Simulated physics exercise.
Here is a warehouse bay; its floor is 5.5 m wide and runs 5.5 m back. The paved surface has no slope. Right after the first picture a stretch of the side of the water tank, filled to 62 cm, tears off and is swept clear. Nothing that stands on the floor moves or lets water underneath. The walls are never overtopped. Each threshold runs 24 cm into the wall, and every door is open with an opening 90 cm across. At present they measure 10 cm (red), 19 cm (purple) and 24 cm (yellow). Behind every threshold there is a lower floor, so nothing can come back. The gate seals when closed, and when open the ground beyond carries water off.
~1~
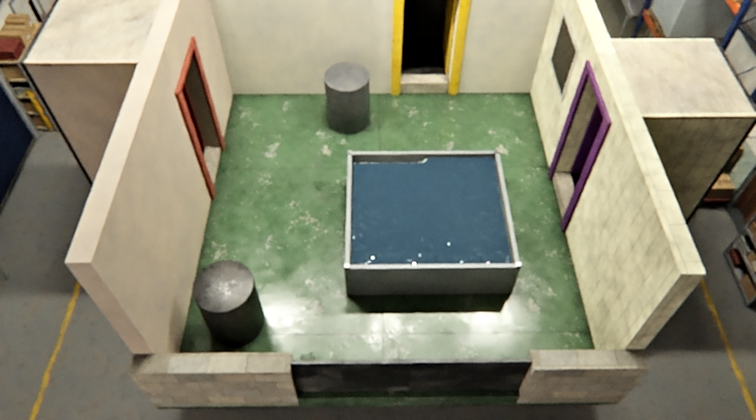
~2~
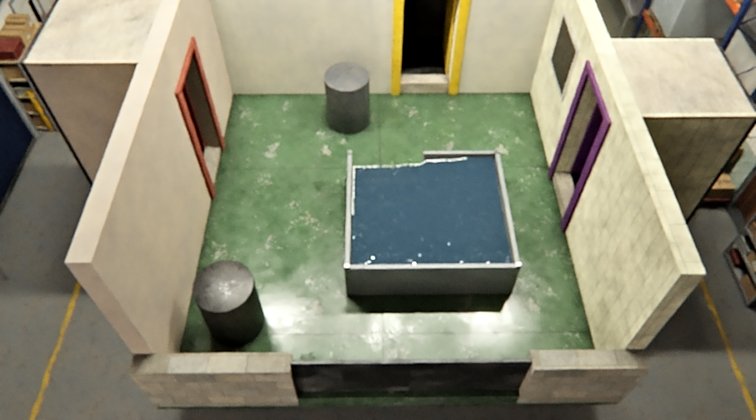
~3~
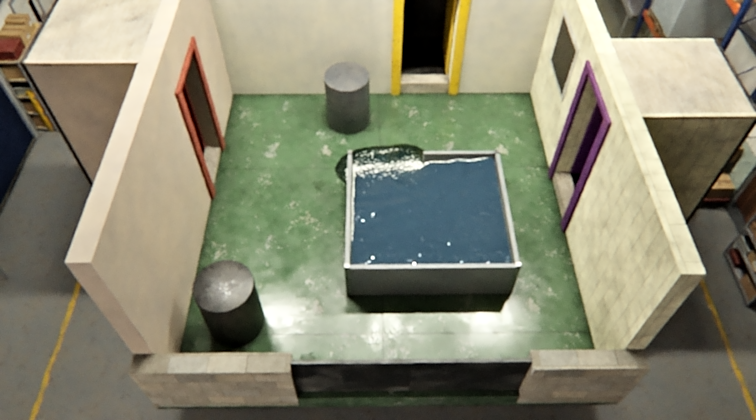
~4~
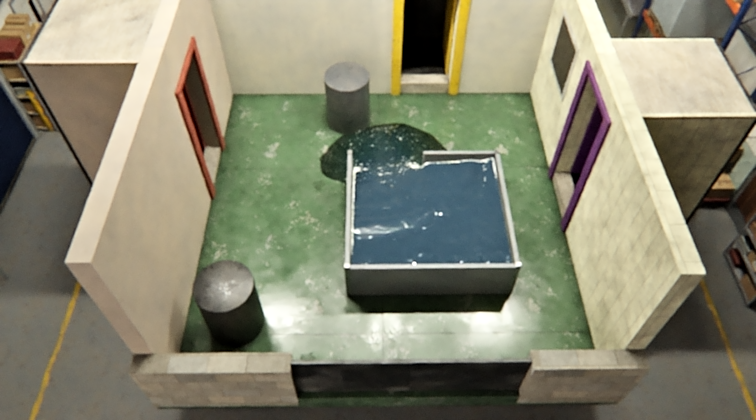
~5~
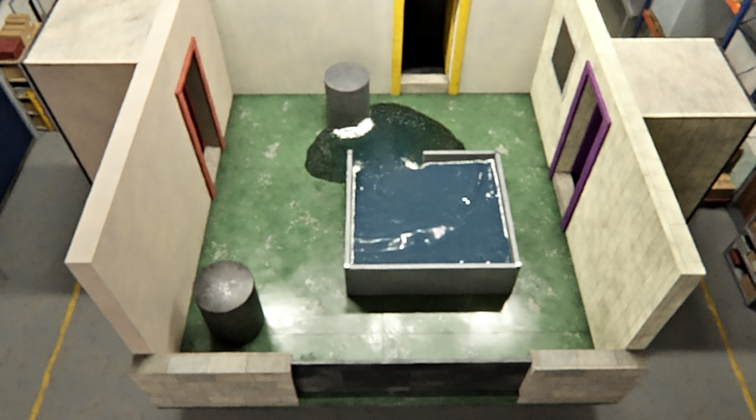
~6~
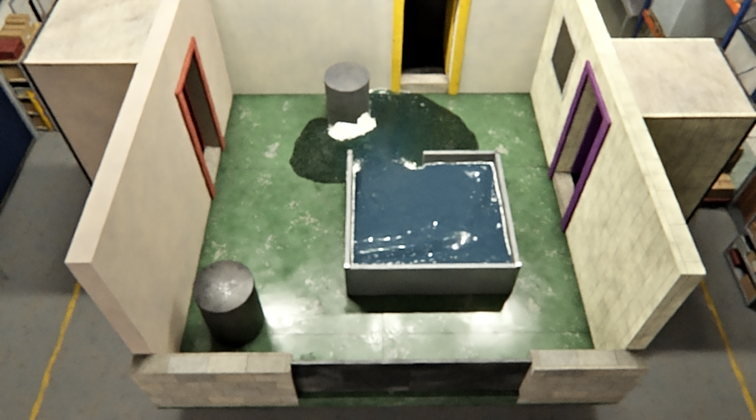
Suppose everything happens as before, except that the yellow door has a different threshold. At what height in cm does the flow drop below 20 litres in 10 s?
28 cm.
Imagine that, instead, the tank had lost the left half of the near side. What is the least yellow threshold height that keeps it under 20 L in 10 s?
With that break, close to 9.5 cm.
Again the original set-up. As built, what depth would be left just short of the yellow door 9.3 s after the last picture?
About 8.5 centimetres.
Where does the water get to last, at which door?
The purple door.
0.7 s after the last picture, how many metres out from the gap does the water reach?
Around 3.0 m from the gap.
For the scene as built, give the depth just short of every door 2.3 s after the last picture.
Before red it's 14 cm, before purple 4 cm, before yellow 26 cm.
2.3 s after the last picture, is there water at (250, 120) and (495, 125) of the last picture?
So the first place you asked about stays drenched, while the second ends up drenched.
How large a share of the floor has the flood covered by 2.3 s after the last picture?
I'd say near 45 percent.
Then, 0.7 s after the last picture water covers 25 % of the floor, deepest (44 cm) near (360, 138); 30 cm at the yellow door, 1 litre in over its 24 cm threshold.
Then, 2.3 s after the last picture water covers 45 % of the floor, deepest (30 cm) near (528, 102); 26 cm at the yellow door, 40 litres in over its 24 cm threshold.
Then, 9.3 s after the last picture water covers 100 % of the floor, deepest (18 cm) near (175, 381); 8 cm at the yellow door, 44 litres in over its 24 cm threshold.
At the yellow door as built, the water peaked near 33 cm, 1.1 s after the last picture.
Run again over the same 10 s with other heights there, 53 litres in over 23 cm, 10 litres over 31 cm. The limit of 20 litres is kept from about 28 cm up.
